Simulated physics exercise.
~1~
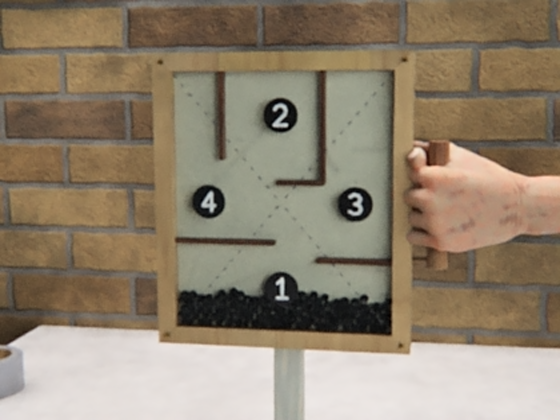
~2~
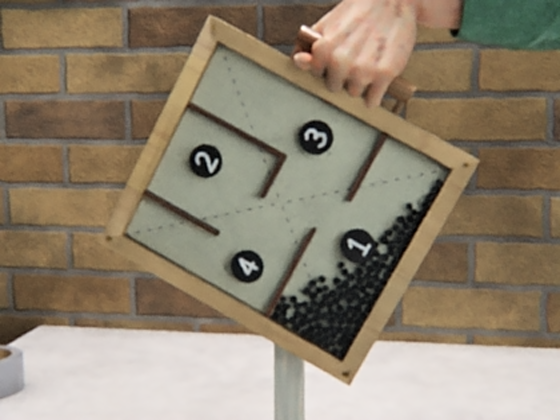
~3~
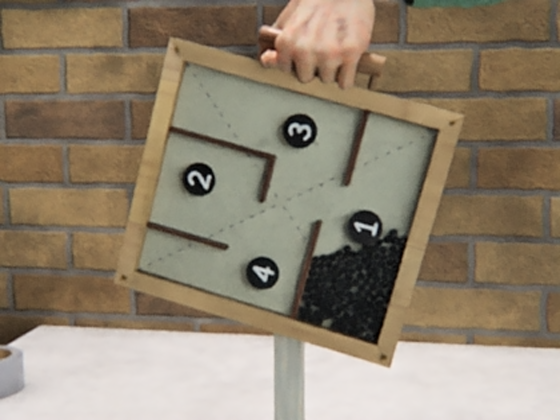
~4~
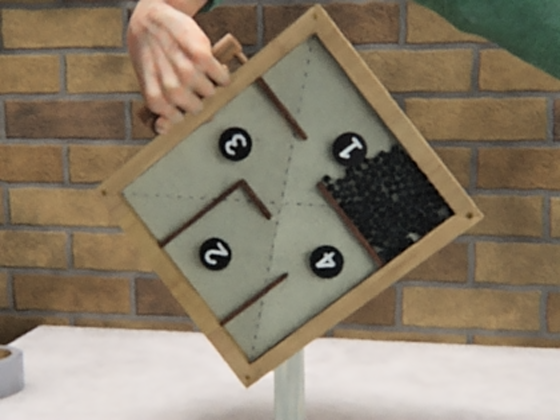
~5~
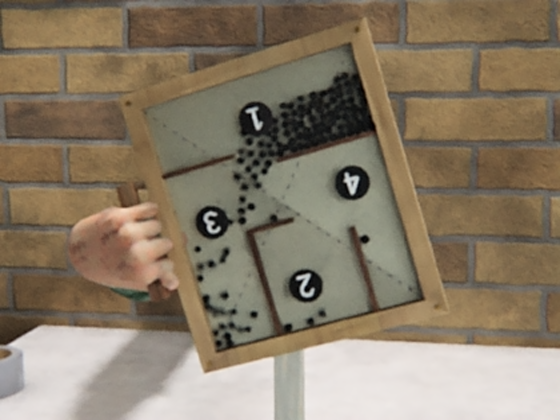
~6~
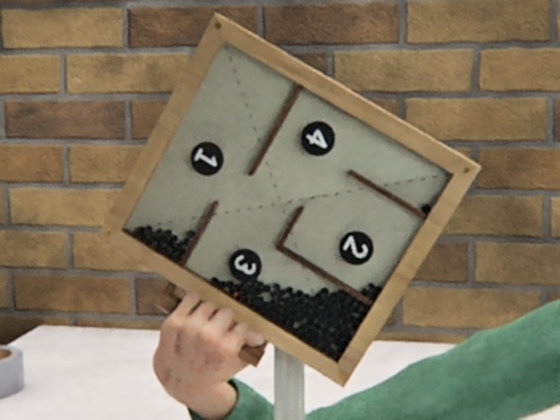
A framed case, turned anticlockwise by hand, spills its black beads mostly into section three.
